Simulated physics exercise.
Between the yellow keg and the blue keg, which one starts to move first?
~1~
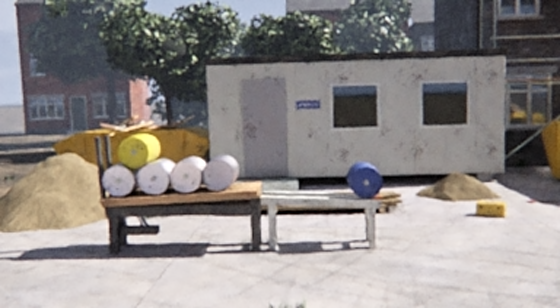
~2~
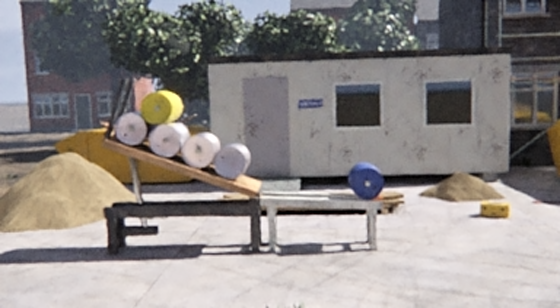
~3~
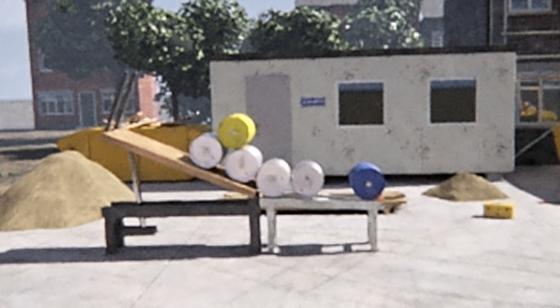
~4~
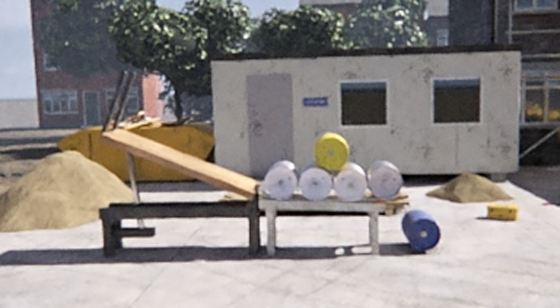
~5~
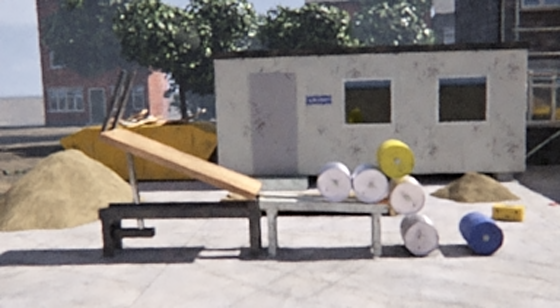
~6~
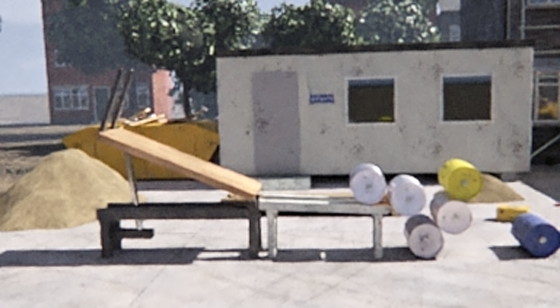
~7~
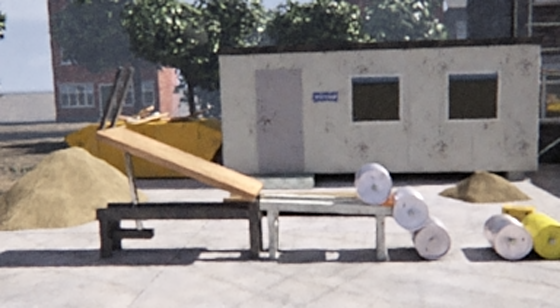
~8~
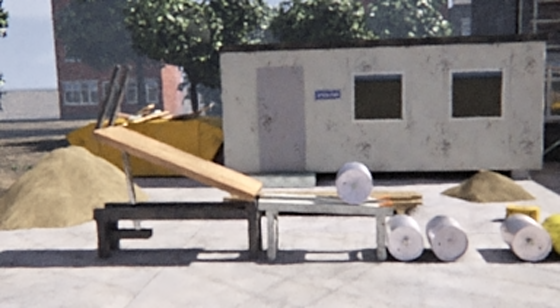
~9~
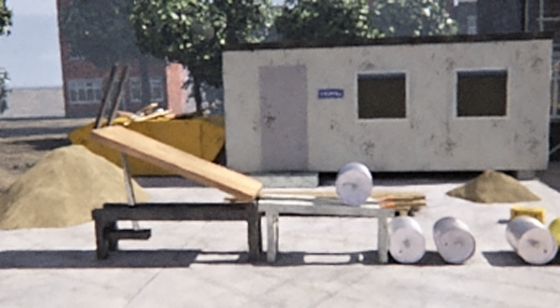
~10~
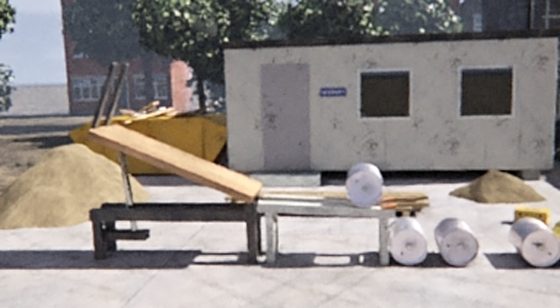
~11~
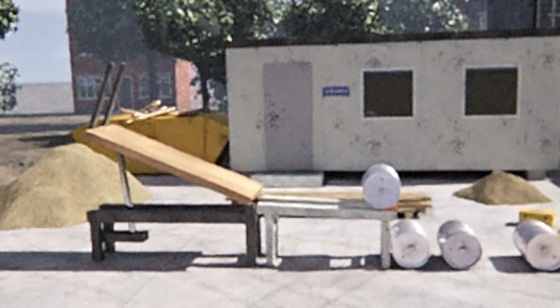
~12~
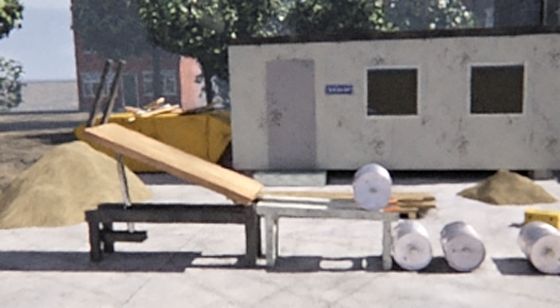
The yellow keg moves first, carried up as the deck tilts. The blue keg stays still on the rack until the rolling kegs have come across, and then it goes over the end.
A wooden deck holding four white kegs with a yellow one on top stands beside a pale rack with a blue keg, in a sunlit paved yard before a grey cabin, seen from the side by a slowly drifting camera. The deck's left end rises, and the pile rolls right onto the rack. The blue keg drops off the far end and rolls away. The yellow keg and three white ones follow it to the ground. The deck stays tilted, one white keg rests on the rack, three lie on the paving, and yellow and blue are out of view.
